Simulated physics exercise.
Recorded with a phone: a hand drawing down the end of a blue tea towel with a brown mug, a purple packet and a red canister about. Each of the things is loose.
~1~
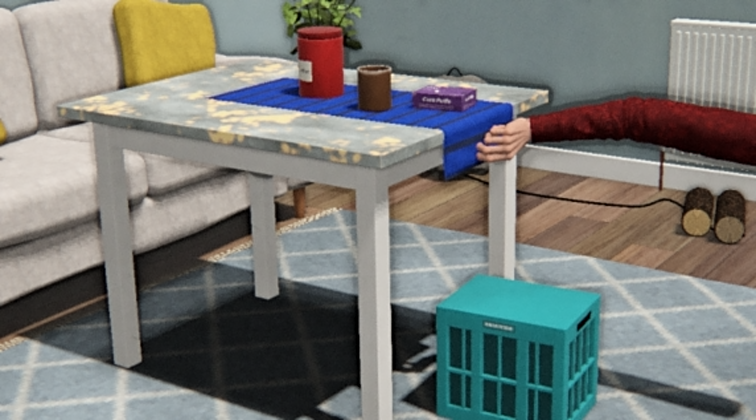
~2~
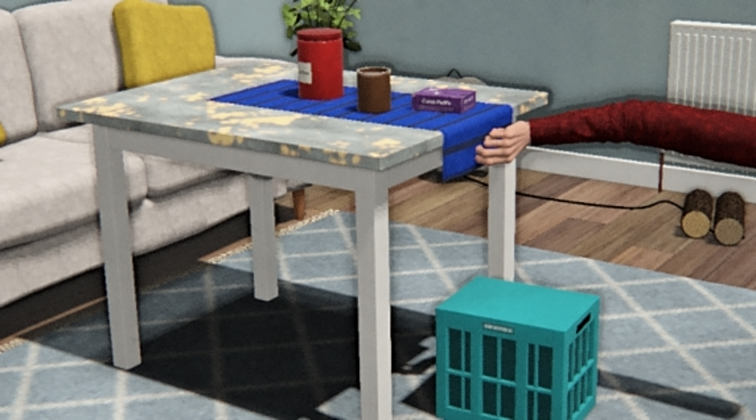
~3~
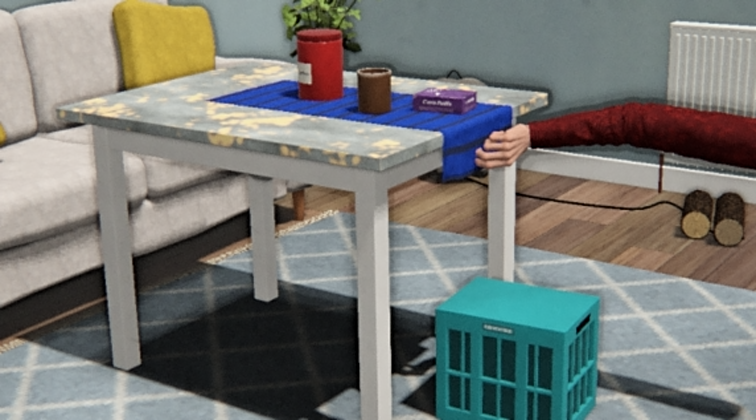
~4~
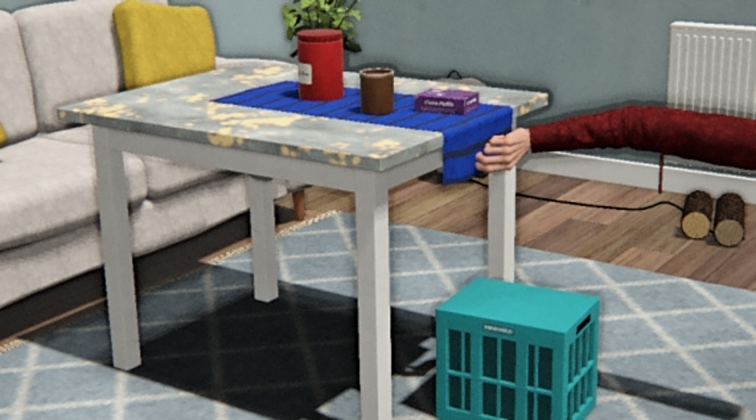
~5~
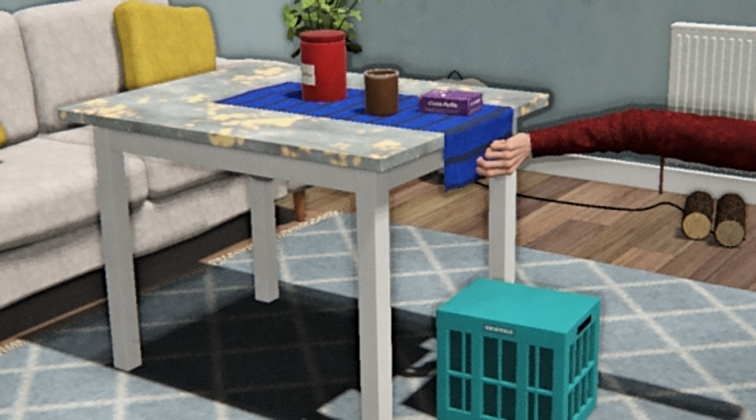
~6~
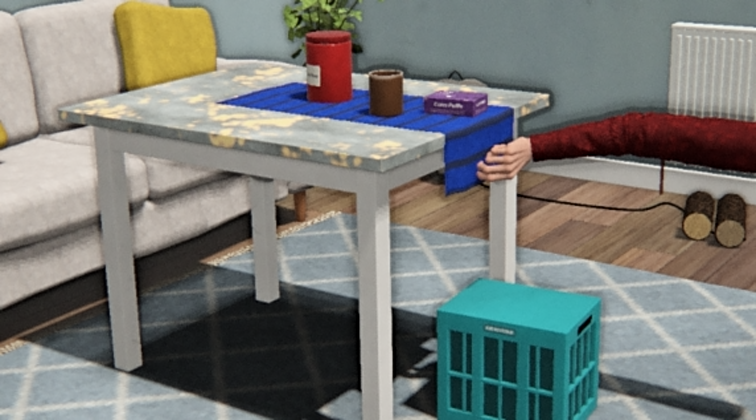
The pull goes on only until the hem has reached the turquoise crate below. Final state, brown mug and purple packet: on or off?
Brown mug - off; purple packet - off.
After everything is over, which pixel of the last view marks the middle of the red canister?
In the last view its middle is at (430, 77).
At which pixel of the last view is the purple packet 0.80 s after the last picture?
Its middle sits close to (543, 169).
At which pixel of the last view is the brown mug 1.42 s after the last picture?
About (494, 142).
Then, 0.80 s on from there, hem going down; mug carried along near (437, 100); packet over the edge.
Then, 1.42 s on from there, hem going down; mug over the edge; packet down below near (561, 270).
In the end, hem on the crate; mug down below near (491, 273); packet down below near (561, 271). The brown mug is carried off the end and the purple packet falls off.
